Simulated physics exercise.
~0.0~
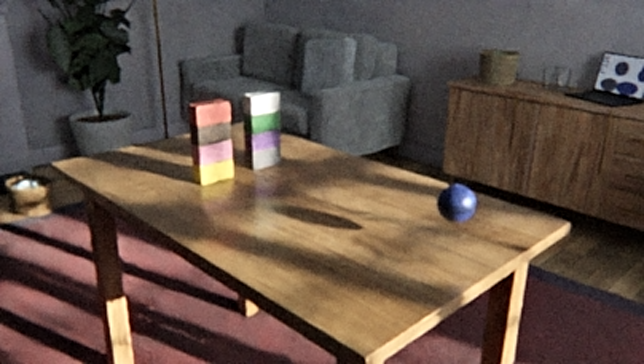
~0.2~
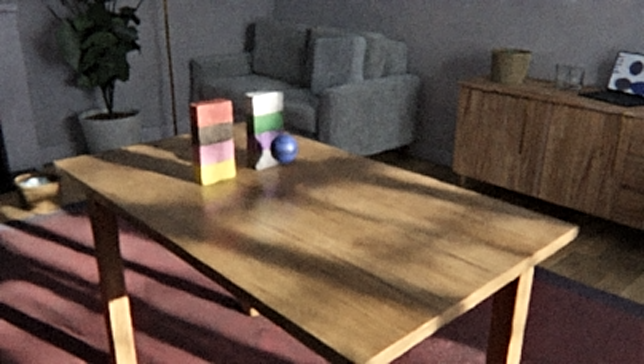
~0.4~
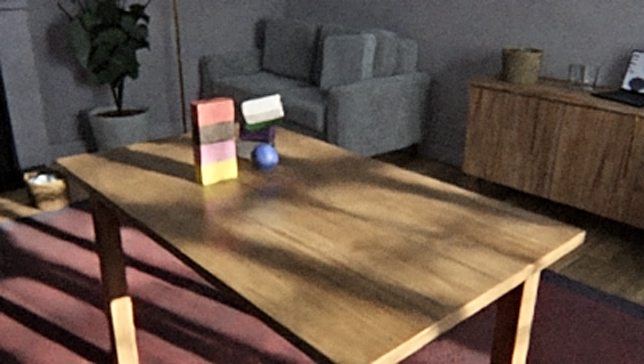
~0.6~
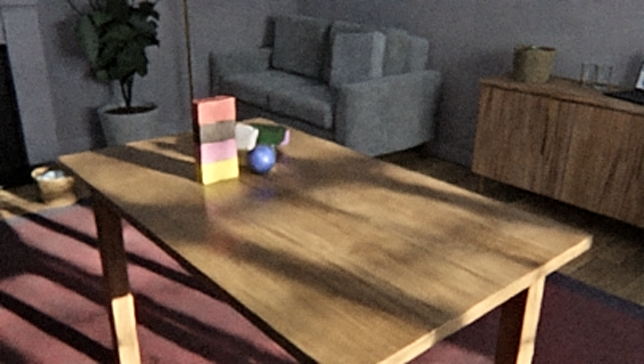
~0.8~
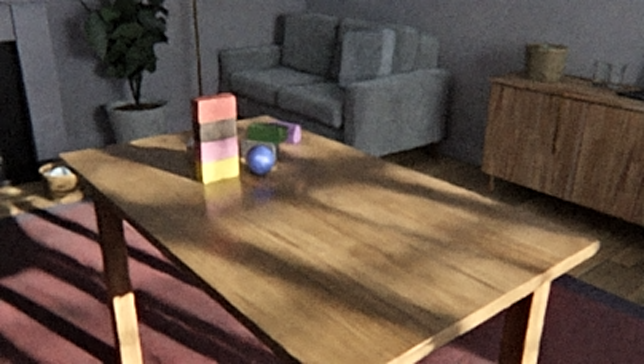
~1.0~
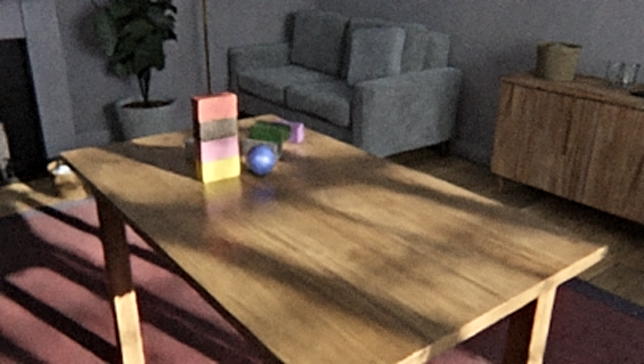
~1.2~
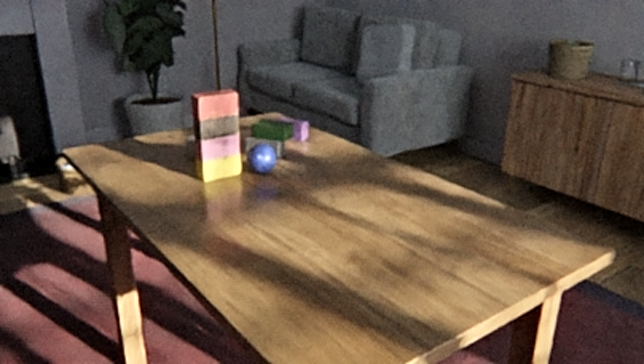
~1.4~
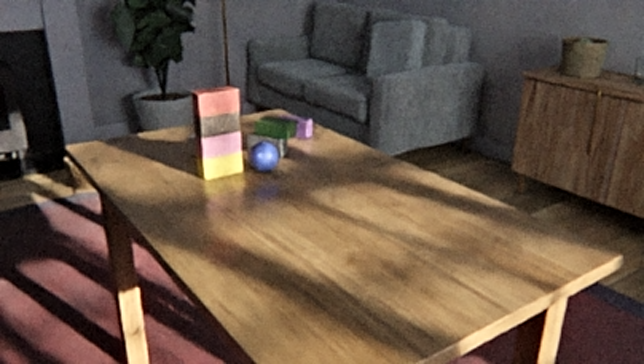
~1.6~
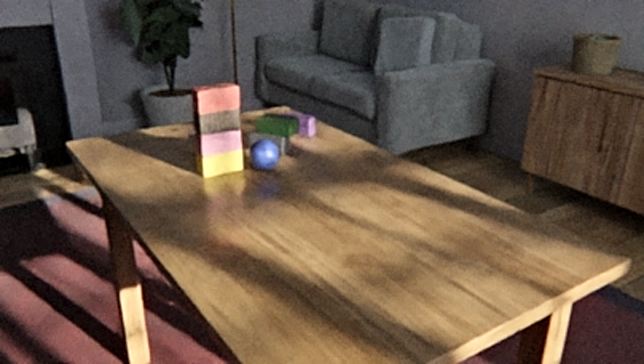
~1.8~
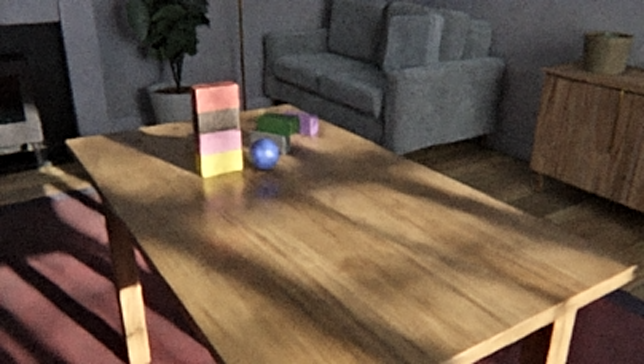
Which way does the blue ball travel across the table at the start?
The blue ball travels to the left, towards the stacks of blocks.
